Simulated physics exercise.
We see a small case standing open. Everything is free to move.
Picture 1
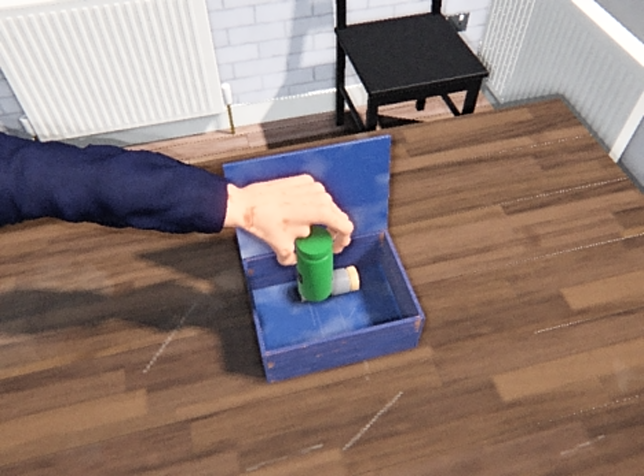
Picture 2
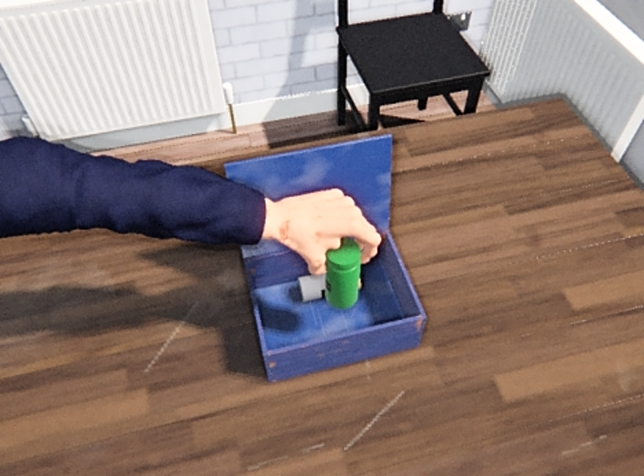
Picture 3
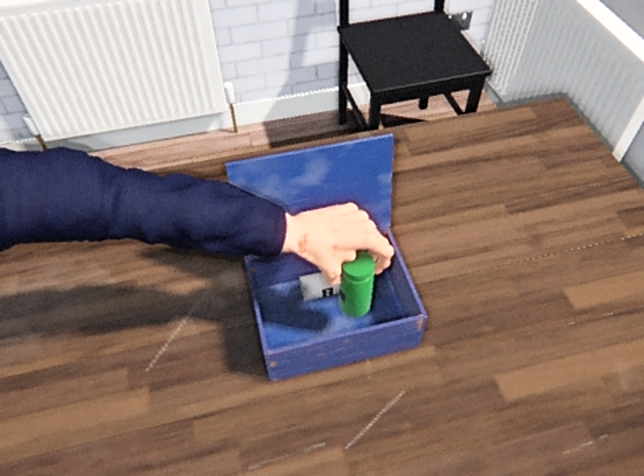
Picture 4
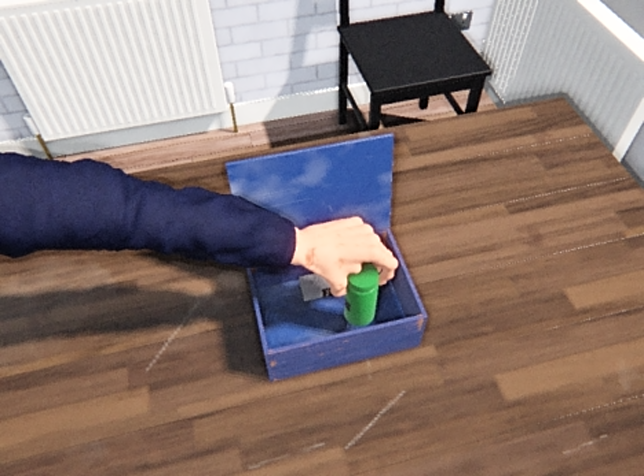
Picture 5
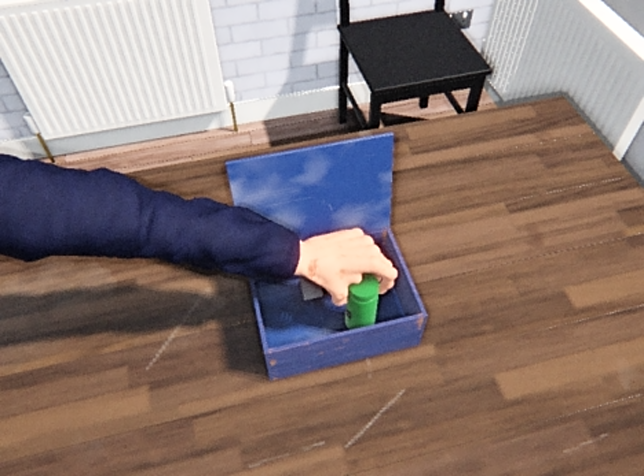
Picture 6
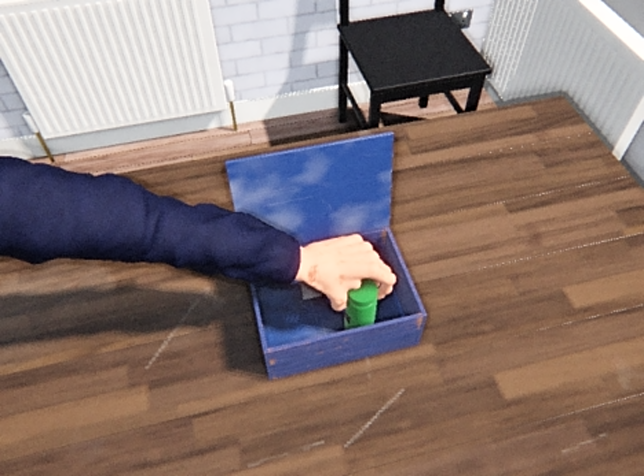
On a wooden floor near a black chair, a hand in a dark blue sleeve holds a green container over an open blue case, moves it a short way right past a small pale object, then lowers it inside.
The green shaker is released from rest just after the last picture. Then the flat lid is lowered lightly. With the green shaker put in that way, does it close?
Outcome: The lid stays ajar.
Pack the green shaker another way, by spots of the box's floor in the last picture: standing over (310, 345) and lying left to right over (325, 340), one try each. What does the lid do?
First try: It is held up; second try: It sits on the rim.
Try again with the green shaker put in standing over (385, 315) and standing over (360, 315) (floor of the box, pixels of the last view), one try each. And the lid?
First, it stays ajar; second, it will not close.
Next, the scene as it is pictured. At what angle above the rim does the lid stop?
About 14°.
Then, 1.40 s later than the last frame, lid 72° above the rim.
Then, 1.80 s later than the last frame, lid 40° above the rim.
When it is over, lid 13° above the rim; both as before. End places, in pixels of the last picture, green shaker near (360, 308).
